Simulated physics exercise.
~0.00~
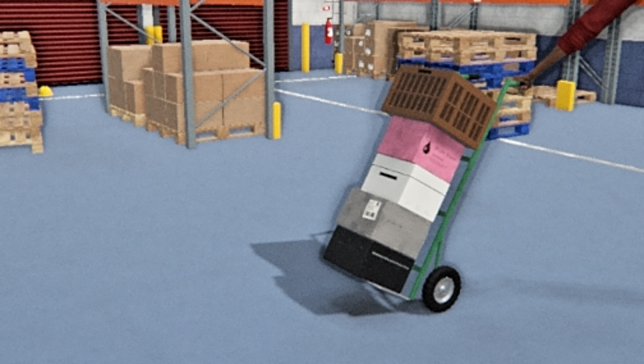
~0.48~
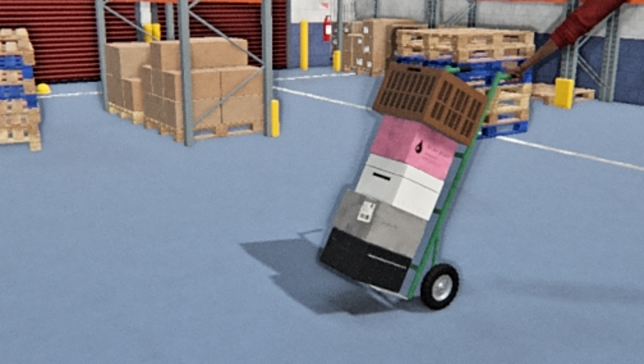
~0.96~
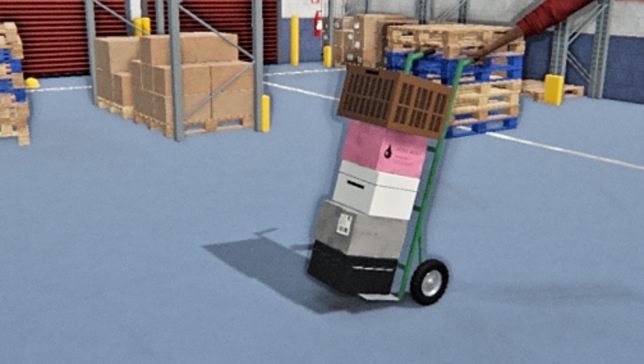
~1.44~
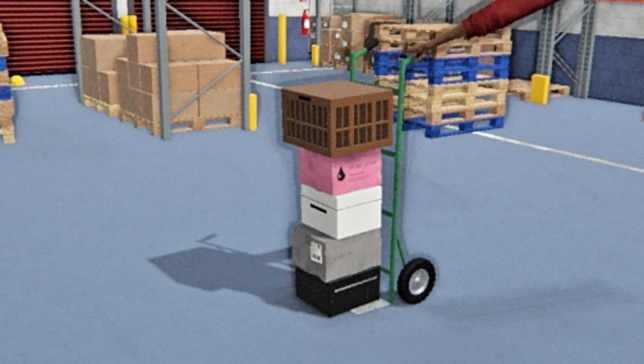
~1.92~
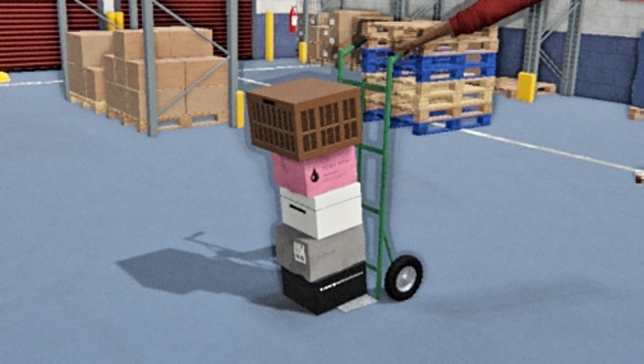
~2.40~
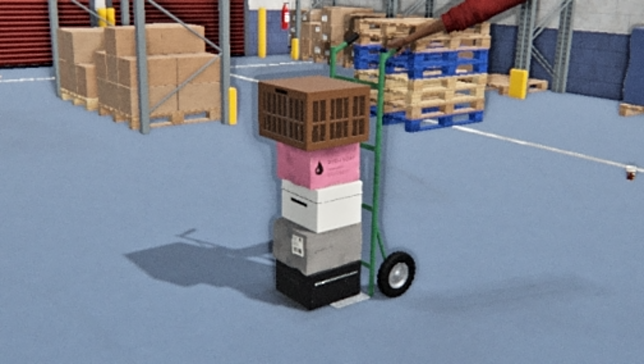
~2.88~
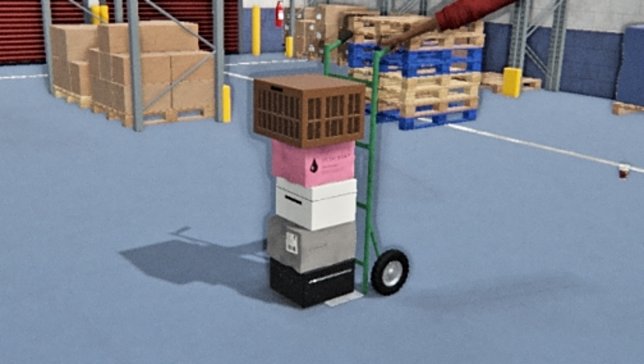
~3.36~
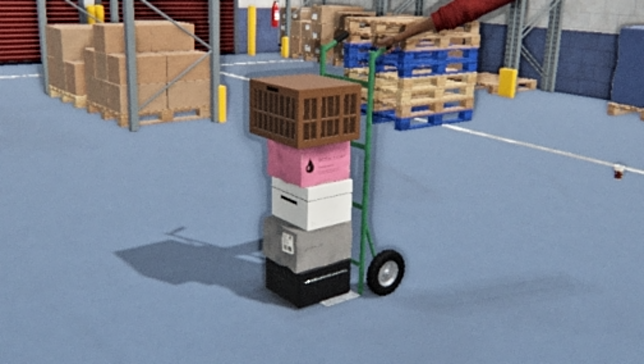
A green two-wheeled hand truck stands tilted back on a blue warehouse floor, seen from slightly above, with a red-sleeved arm gripping its handle at the upper right. It carries a stack with a black toolbox at the bottom, then a grey box, a white toolbox, a pink box and a brown crate on top. Shelving, cartons and pallets fill the background. The arm swings the truck upright toward the left, and the load rocks forward as it stops. The stack settles back and ends standing in order, the hand still at the handle.
